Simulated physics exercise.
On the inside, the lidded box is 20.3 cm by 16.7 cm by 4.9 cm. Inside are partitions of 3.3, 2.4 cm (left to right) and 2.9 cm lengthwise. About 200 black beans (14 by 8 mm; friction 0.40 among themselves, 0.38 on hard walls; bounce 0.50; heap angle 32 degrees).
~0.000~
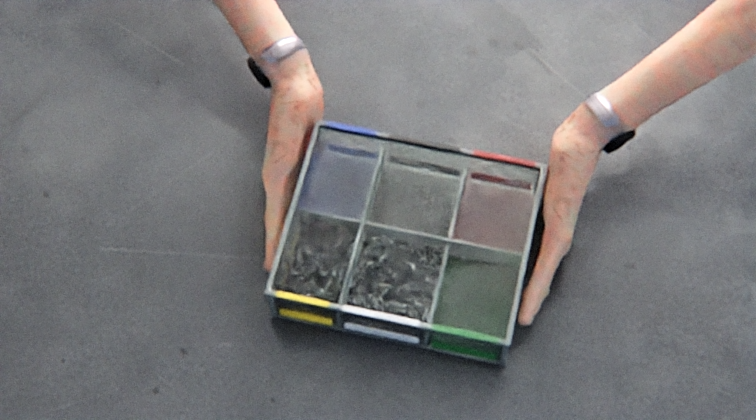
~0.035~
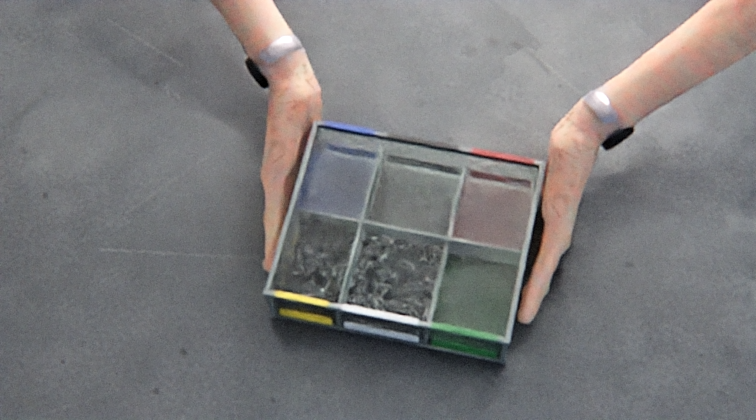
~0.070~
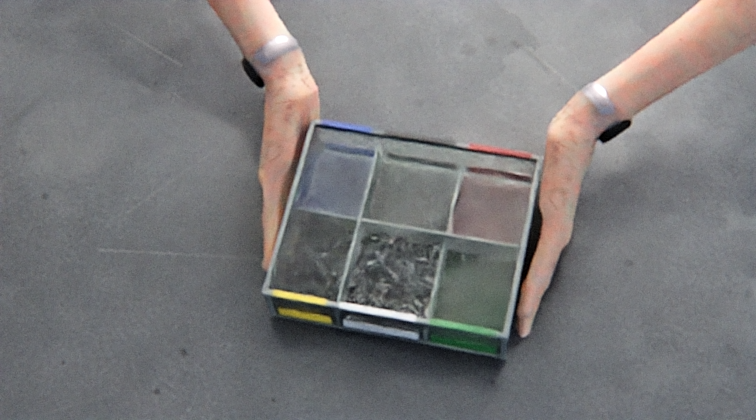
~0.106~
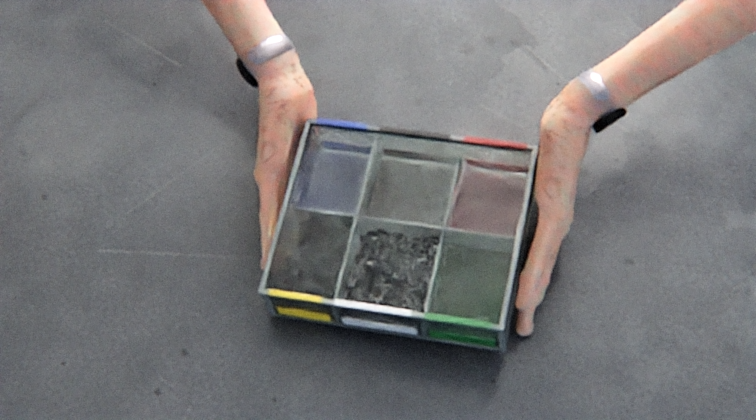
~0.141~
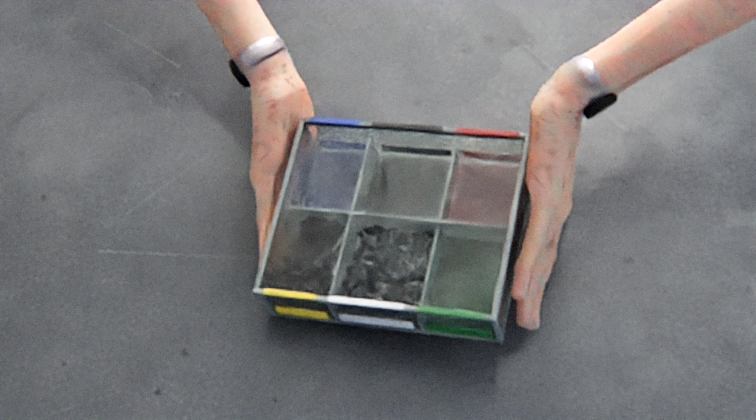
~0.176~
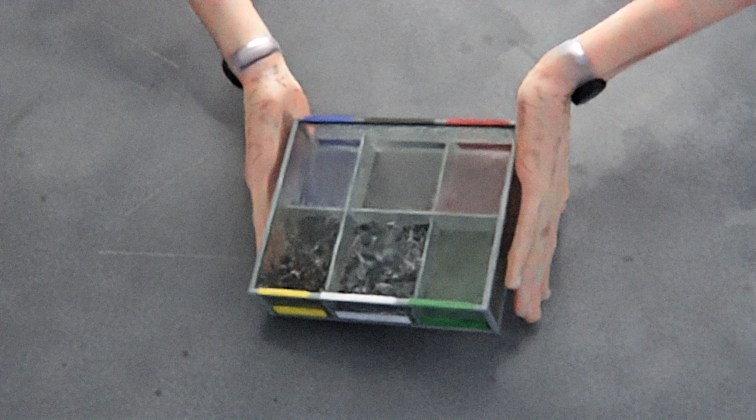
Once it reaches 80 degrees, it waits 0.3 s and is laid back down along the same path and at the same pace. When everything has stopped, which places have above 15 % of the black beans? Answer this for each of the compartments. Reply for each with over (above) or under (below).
Red compartment - under, blue compartment - under, green compartment - under, yellow compartment - over, white compartment - over, black compartment - under.
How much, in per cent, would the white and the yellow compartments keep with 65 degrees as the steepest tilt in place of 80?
Result - white 45 percent, yellow 55 percent.
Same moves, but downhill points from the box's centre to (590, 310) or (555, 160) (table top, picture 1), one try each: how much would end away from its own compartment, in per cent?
Approximately 45 percent, then 60 percent.
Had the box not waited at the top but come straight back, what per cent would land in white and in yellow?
In per cent: White 35, yellow 60.
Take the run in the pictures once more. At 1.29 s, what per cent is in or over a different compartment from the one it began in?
Near 20 per cent of it.
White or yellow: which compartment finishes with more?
Fuller: Yellow.
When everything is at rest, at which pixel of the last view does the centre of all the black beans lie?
At about (322, 272).
Then, at 0.85 s, tilt 80 degrees; yellow 60 %, white 40 %.
After 1.29 s, tilt 45 degrees; blue 5 %, yellow 65 %, white 30 %.
After 1.81 s, tilt 0 degrees; blue 5 %, yellow 65 %, white 30 %.
By 2.3 s all is still; red 0 %, blue 5 %, green 0 %, yellow 65 %, white 30 %, black 0 %.
